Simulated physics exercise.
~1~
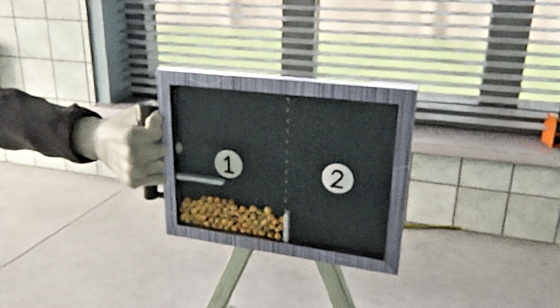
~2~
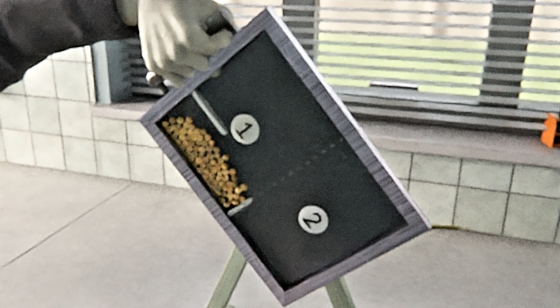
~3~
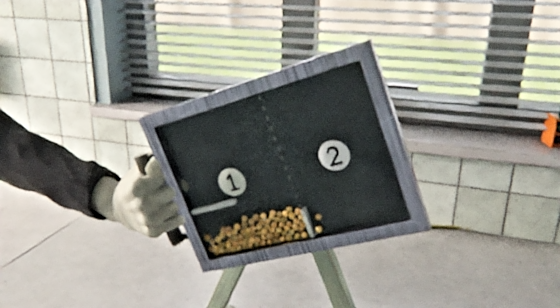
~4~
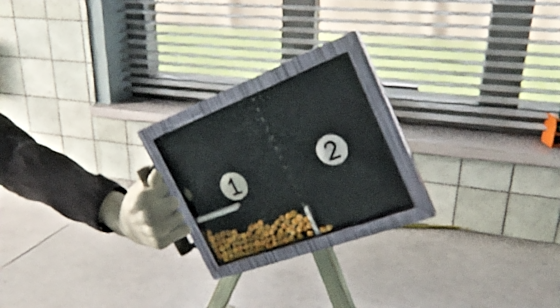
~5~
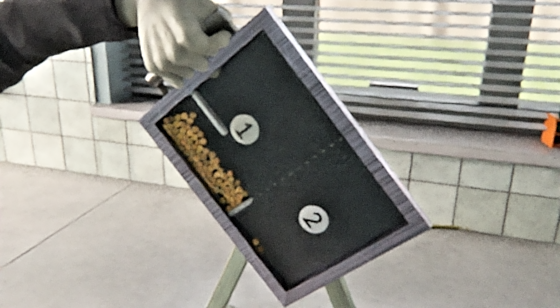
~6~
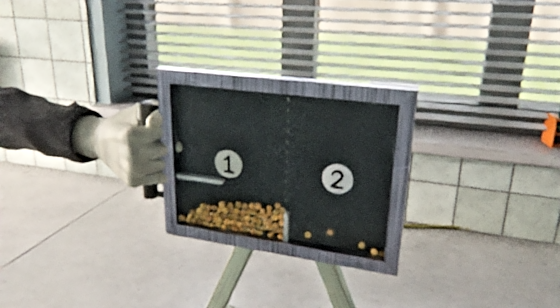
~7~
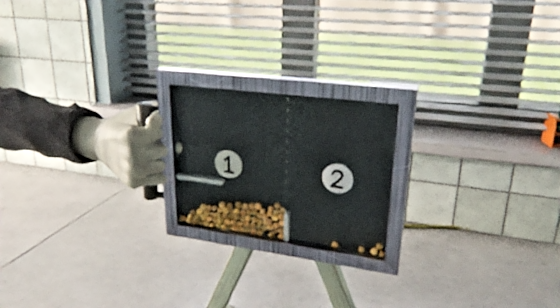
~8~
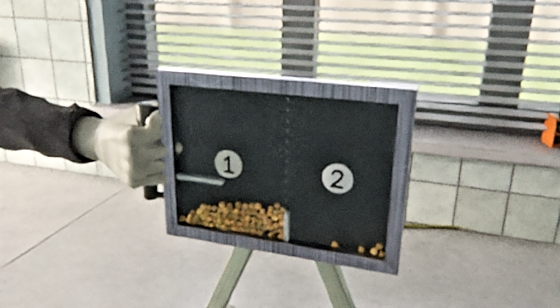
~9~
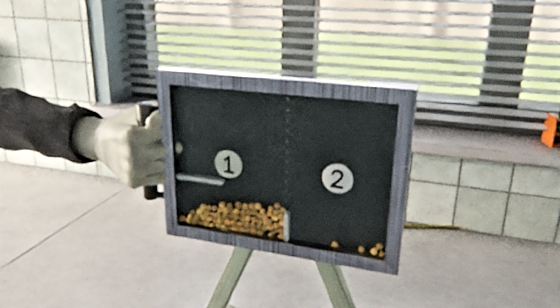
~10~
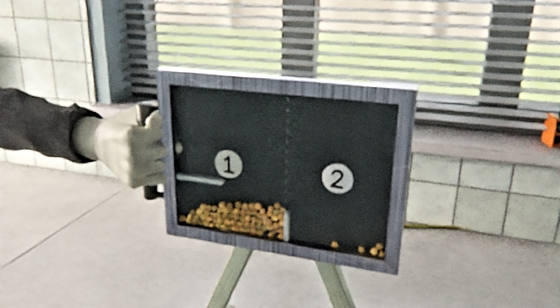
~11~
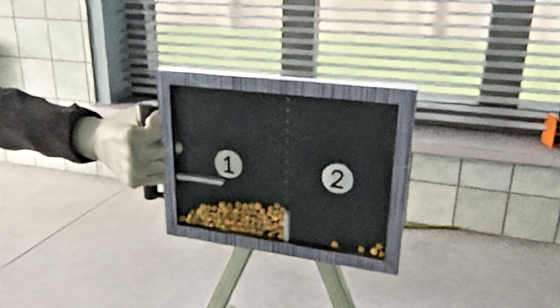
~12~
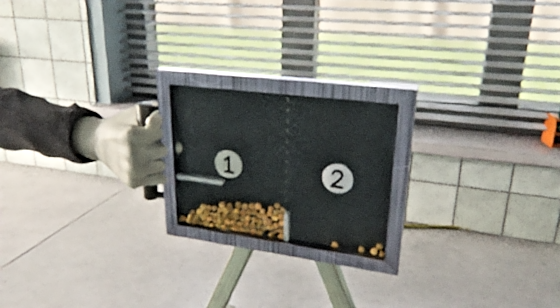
A dark, clear-fronted case in a grey frame, its two strips numbered and split by a dotted line, stands on a pale green support before a tiled wall and blinds, seen from the front by a still camera. Tan beads lie heaped at the lower left, between a short shelf and a low upright divider. A gloved hand on the left turns the case steeply clockwise, then tilts it the other way, and a few beads pass the divider. The hand swings it steeply clockwise again, then brings it level. Most beads rest in the left strip, with a few at the lower right.
